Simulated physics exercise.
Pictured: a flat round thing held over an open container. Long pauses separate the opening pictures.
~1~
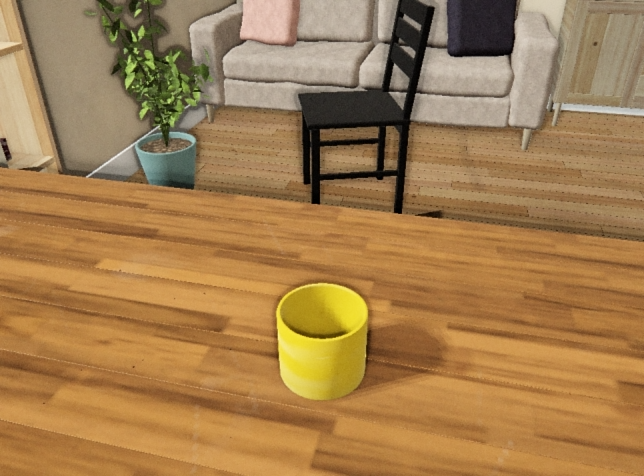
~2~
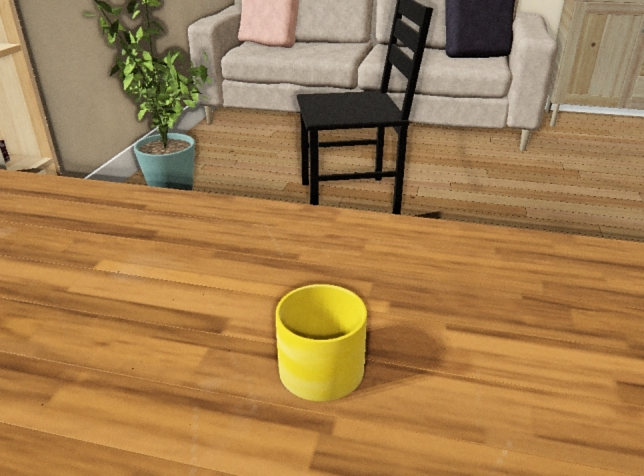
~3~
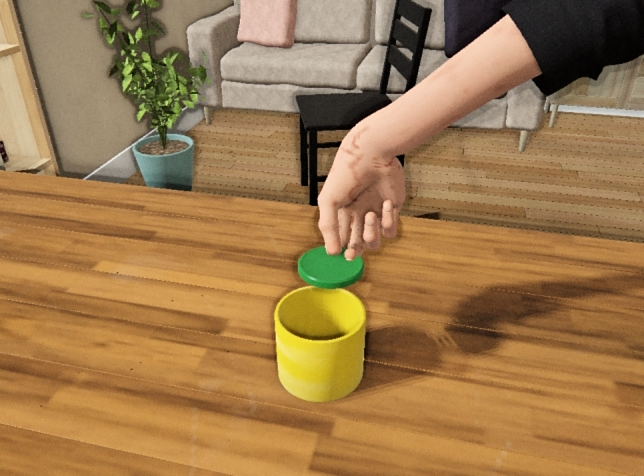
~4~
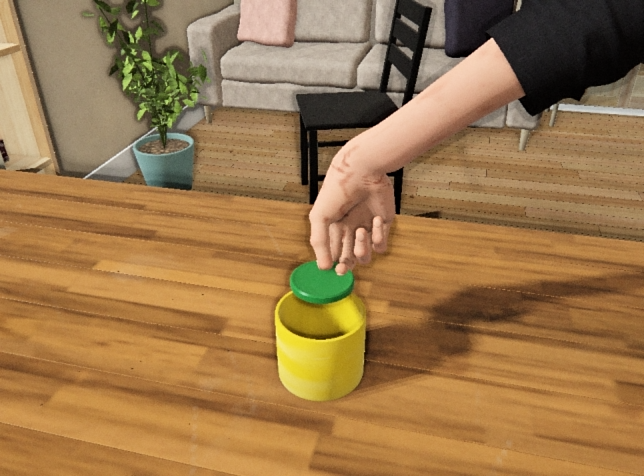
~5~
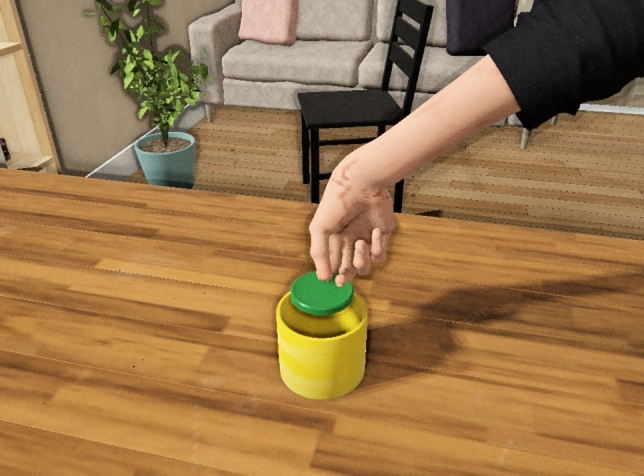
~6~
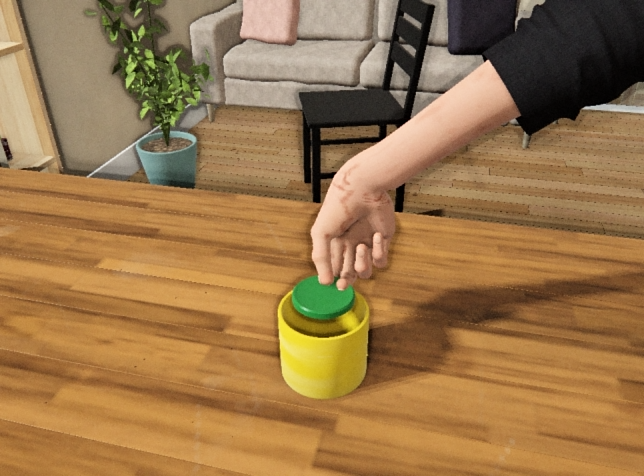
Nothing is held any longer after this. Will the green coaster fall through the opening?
Yes.
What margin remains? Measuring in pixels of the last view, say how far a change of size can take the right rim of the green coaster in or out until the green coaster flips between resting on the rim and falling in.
Direction right, distance about 12 px.
Then, 0.16 s after the last picture, green coaster falling near (324, 343).
Then, 0.22 s after the last picture, green coaster down below near (324, 357).
At rest, the green coaster slips past the rim, near (324, 361).
